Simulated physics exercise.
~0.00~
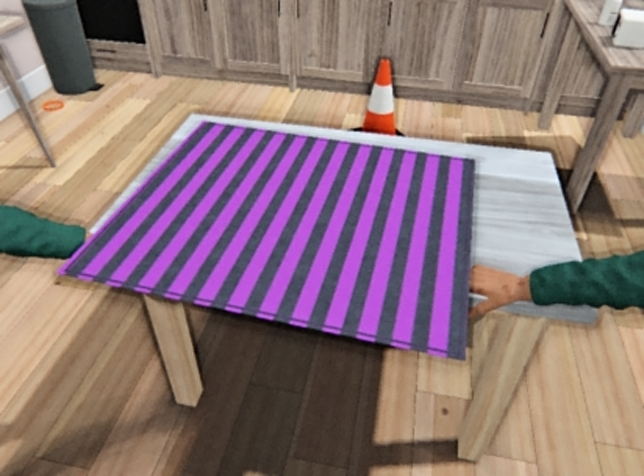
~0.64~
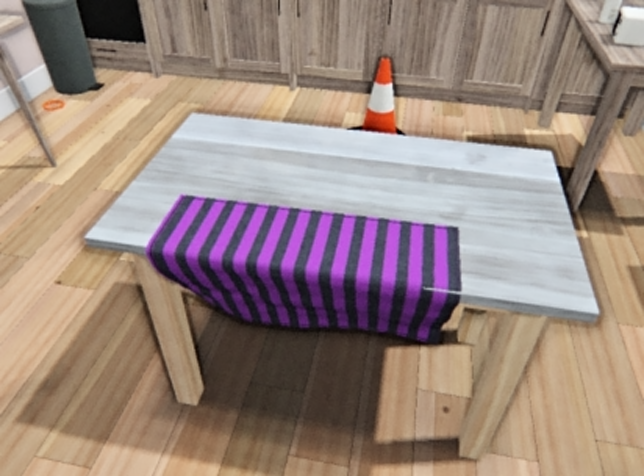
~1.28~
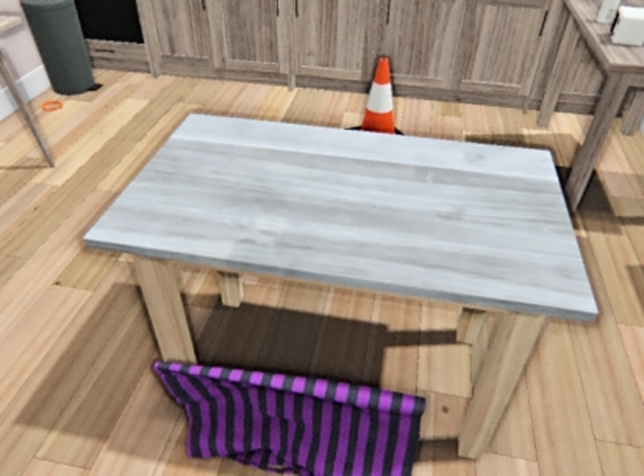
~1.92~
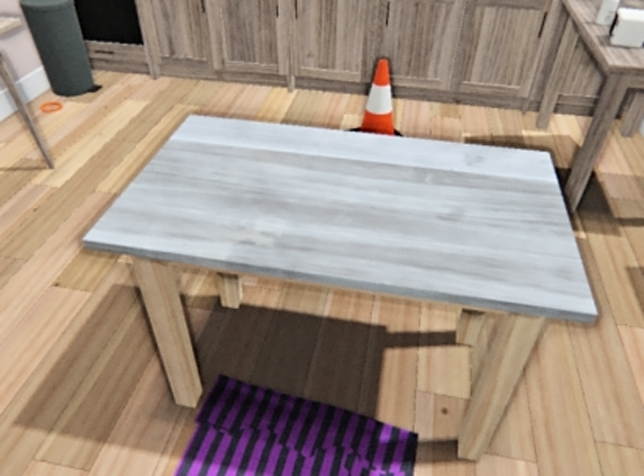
In a room with a wooden floor, two green-sleeved hands release a purple and dark striped cloth level over a pale table, partly beyond its near edge. The cloth drapes over that edge, slides off, and ends crumpled on the floor, leaving the tabletop bare.
